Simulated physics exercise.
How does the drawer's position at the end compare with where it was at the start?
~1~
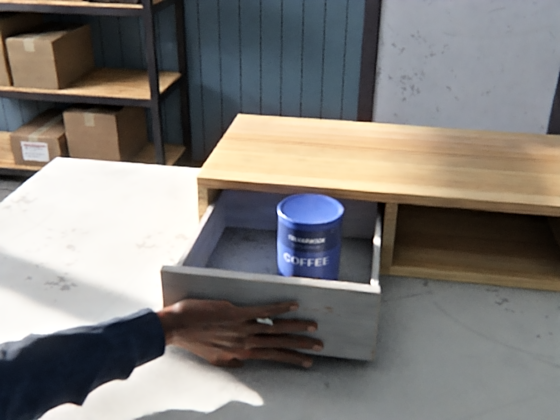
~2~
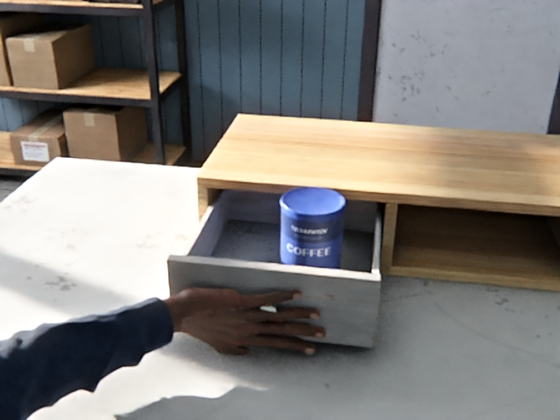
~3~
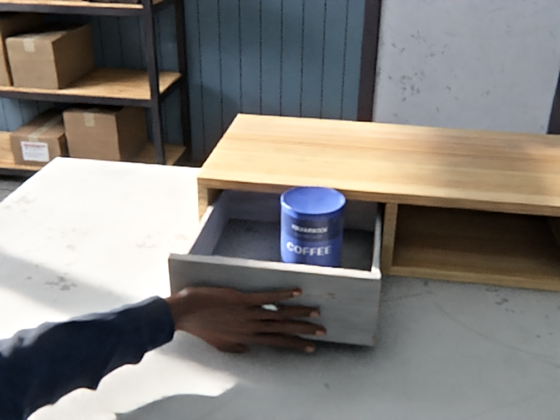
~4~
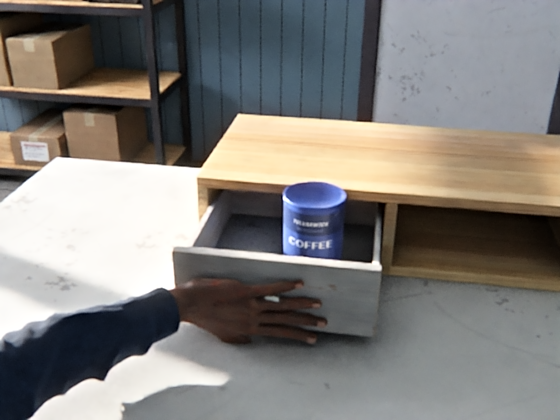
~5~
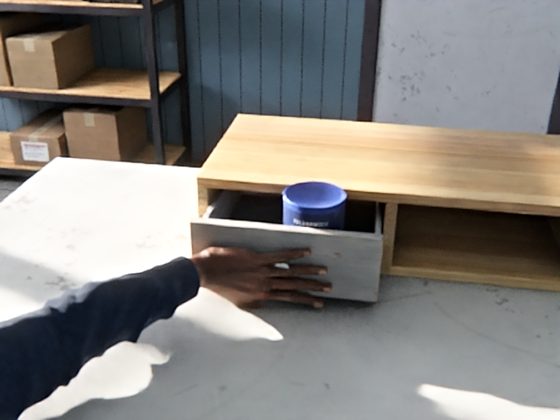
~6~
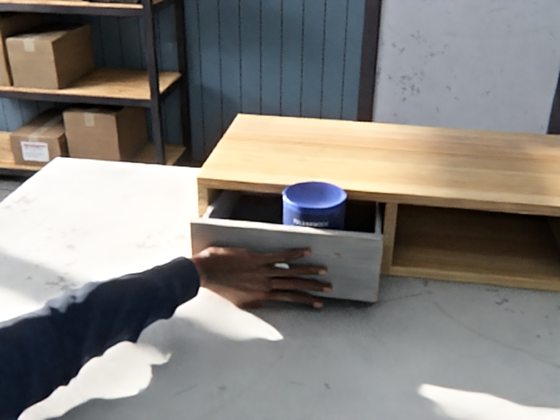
At the end the drawer sits farther back into the wooden unit than at the start, when it was pulled well out towards the viewer. It is still partly open.
